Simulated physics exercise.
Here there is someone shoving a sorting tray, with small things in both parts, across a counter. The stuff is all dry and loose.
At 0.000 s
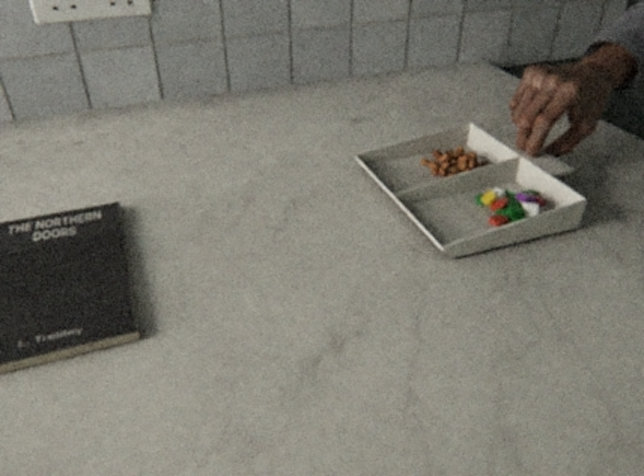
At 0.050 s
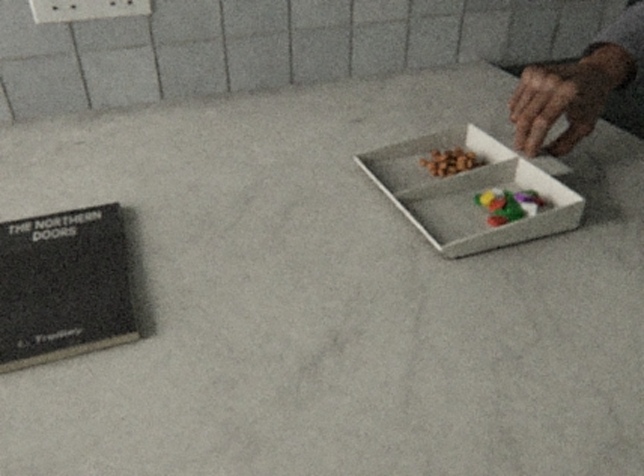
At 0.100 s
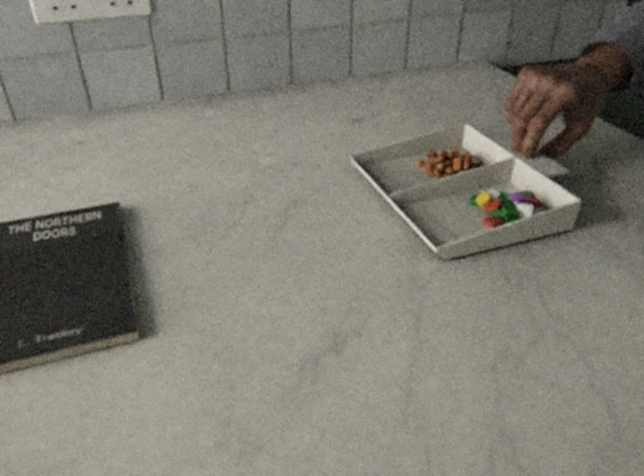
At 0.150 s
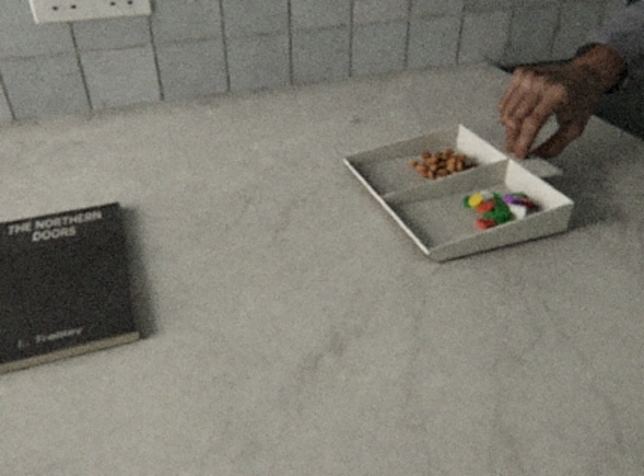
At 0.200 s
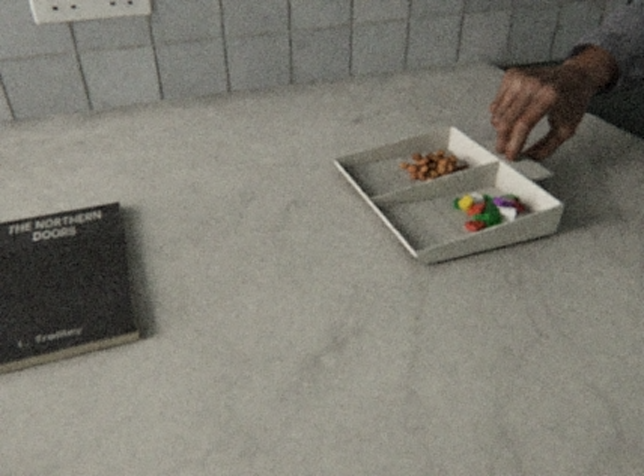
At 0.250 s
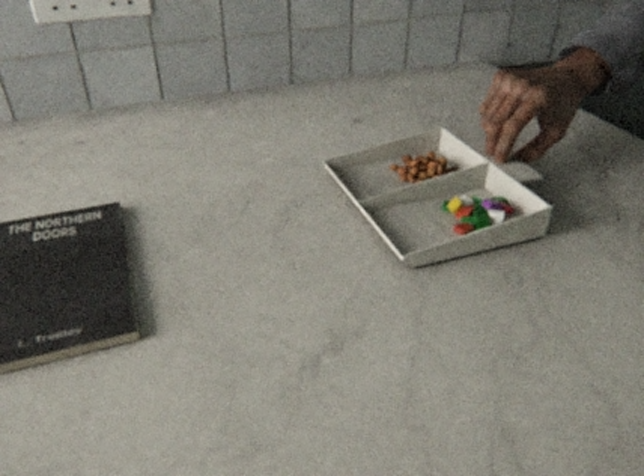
A hand slides a divided tray holding small loose pieces slightly left across a counter.
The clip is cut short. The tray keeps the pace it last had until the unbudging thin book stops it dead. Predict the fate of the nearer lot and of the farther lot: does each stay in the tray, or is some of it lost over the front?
Prediction: The nearer lot is kept in the tray, the farther lot is kept in the tray.
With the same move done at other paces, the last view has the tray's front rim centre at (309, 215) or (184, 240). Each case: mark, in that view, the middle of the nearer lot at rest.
Lab note: Resting centre (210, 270) for the first pace, (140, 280) for the second.
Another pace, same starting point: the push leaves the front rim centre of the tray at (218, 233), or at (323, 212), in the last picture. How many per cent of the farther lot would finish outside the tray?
You'd see roughly 10 in a hundred the first time and roughly 0 in a hundred the next.
After 0.68 s, tray still sliding, front rim near (258, 225); nearer lot all inside; farther lot all inside.
After 1.21 s, tray stopped at the thin book; nearer lot all inside; farther lot all inside.
At rest (1.6 s), tray stopped at the thin book; nearer lot all inside; farther lot all inside.
